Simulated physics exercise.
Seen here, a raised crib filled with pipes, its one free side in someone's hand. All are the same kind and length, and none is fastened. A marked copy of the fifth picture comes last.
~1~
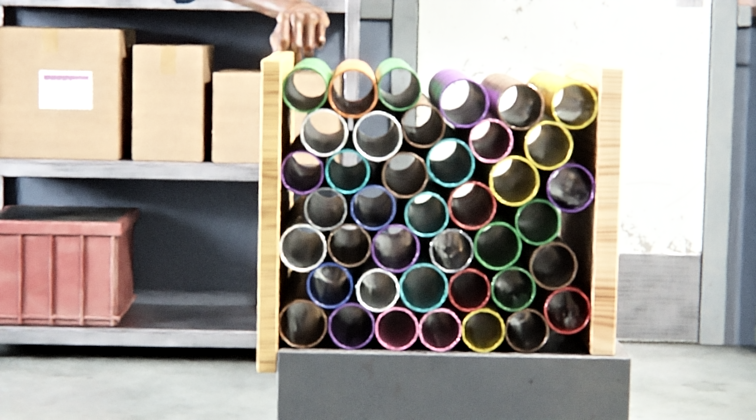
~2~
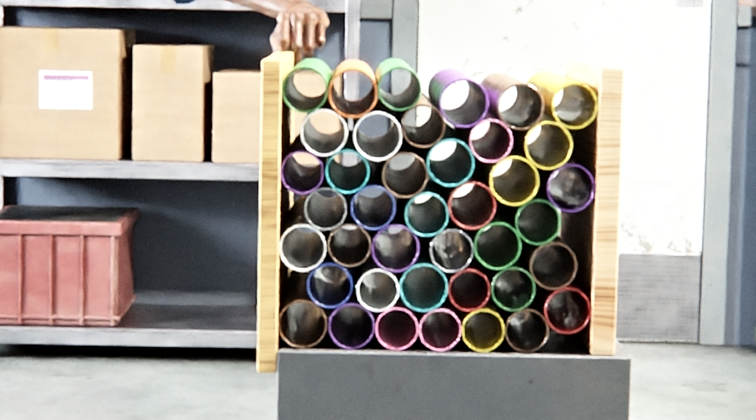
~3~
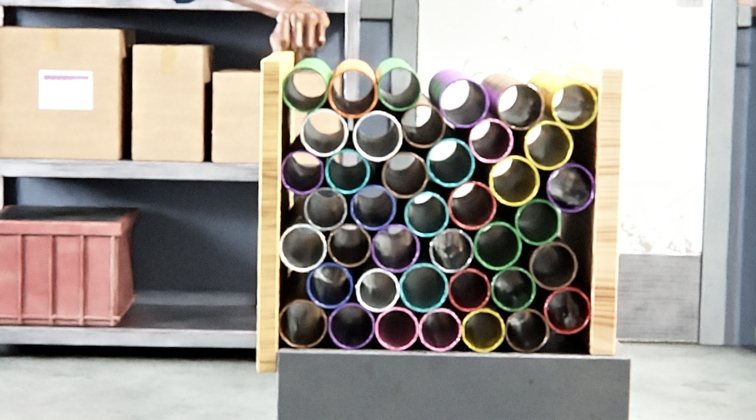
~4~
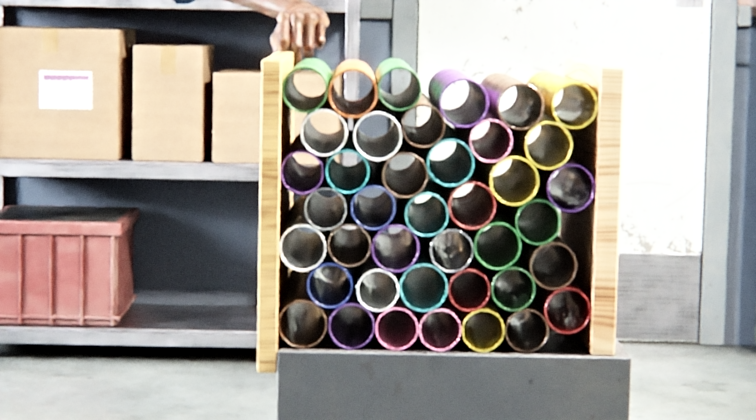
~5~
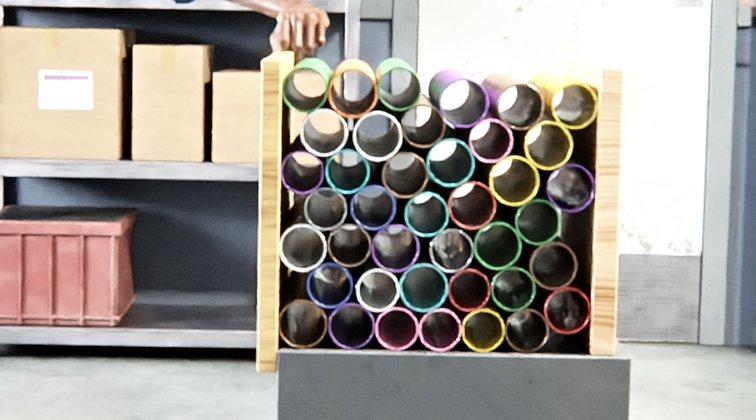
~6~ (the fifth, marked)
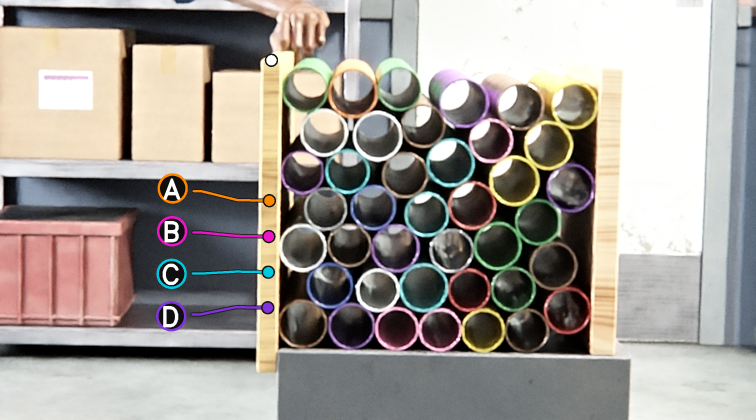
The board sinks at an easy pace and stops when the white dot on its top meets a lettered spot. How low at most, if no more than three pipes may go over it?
Slide it to A.
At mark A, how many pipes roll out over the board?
The count is one.
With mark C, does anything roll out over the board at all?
Yes, at C.
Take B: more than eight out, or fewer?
It loses fewer than eight.
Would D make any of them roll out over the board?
Yes.
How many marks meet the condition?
One of them.
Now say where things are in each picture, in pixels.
In the first picture, a turquoise pipe (348, 172); a white pipe (324, 132); a brown pipe (521, 107).
In the second picture, a brown pipe (521, 107); side board (278, 197).
In the third picture, a brown pipe (303, 324); a brown pipe (526, 331).
In the fourth picture, a red pipe (469, 290); a brown pipe (349, 245).
In the fifth picture, a green pipe (538, 222); a turquoise pipe (348, 172); a white pipe (324, 132).
On the marked copy, A at (269, 201); B at (269, 236); C at (268, 272); D at (268, 307); the white dot at (272, 61).
Taking A. A third of the way, top of the board (281, 125).
Two thirds of the way, top of the board (279, 198).
When it is over, top of the board (279, 200), one out over the board.
As for the rest, B four out over the board; C more than three out over the board; D more than three out over the board.
